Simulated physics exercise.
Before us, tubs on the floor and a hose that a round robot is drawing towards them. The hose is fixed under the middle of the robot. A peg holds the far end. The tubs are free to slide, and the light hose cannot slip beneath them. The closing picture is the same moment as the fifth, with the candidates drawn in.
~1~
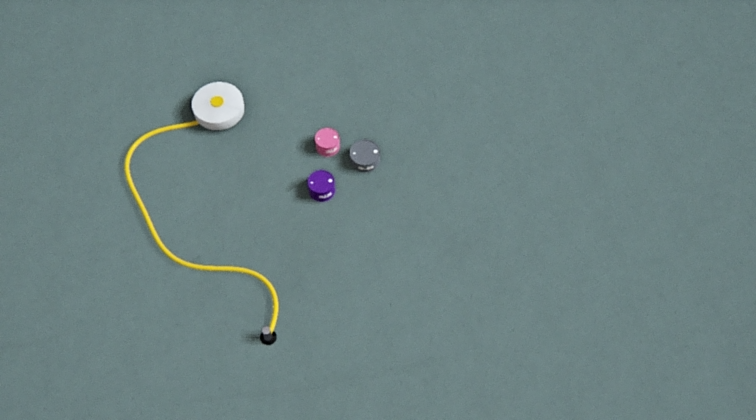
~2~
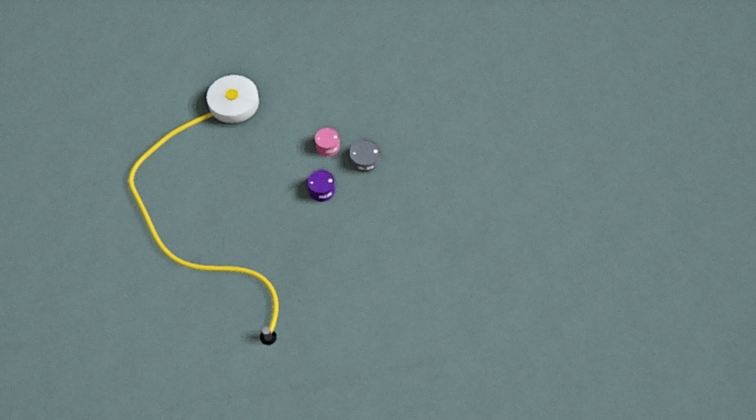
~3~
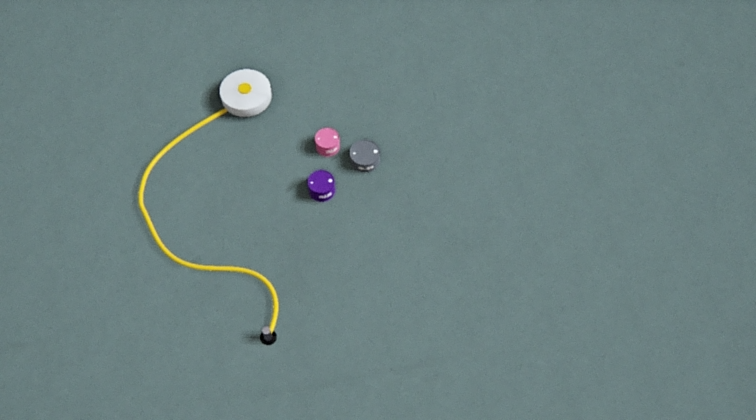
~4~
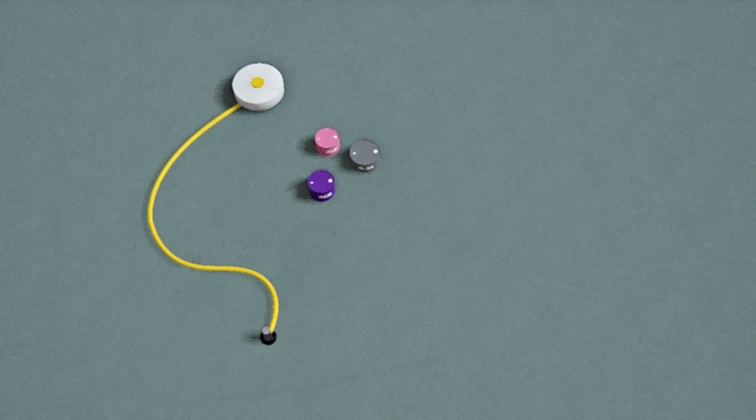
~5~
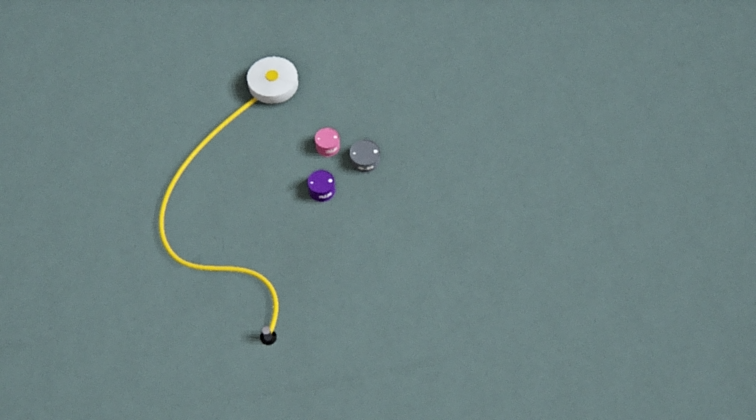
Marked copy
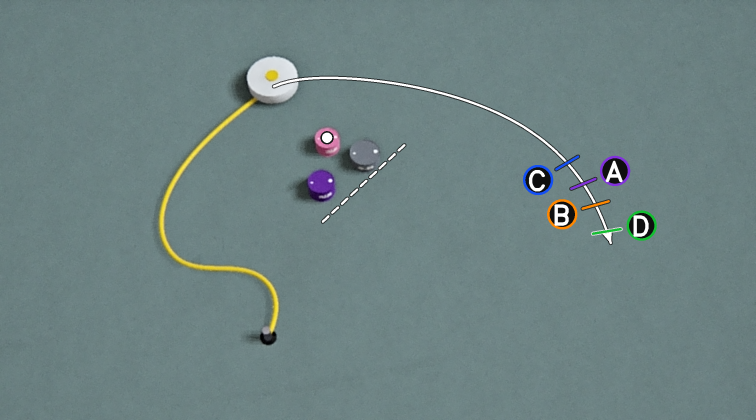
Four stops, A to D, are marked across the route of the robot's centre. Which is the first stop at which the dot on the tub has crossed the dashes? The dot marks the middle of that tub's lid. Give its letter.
Mark C.
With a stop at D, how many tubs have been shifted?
Three.
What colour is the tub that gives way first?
The pink one.
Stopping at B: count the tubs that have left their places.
Three.
On the marked copy, A at (583, 184); B at (596, 205); C at (567, 163); D at (607, 231); the dashed line at (365, 182); the route from (274, 87) via (473, 103) to (611, 243); the white dot at (327, 138).
Taking C. A third of the way, robot (382, 76); pink tub (327, 142).
Two thirds of the way, robot (489, 104); pink tub (334, 146).
When it is over, robot (569, 158); pink tub (370, 191); grey tub (396, 182); purple tub (352, 207); the dot on the pink tub is over the dashed line.
As for the rest, A does it too, but is farther than needed; B does it too, but is farther than needed; D does it too, but is farther than needed.
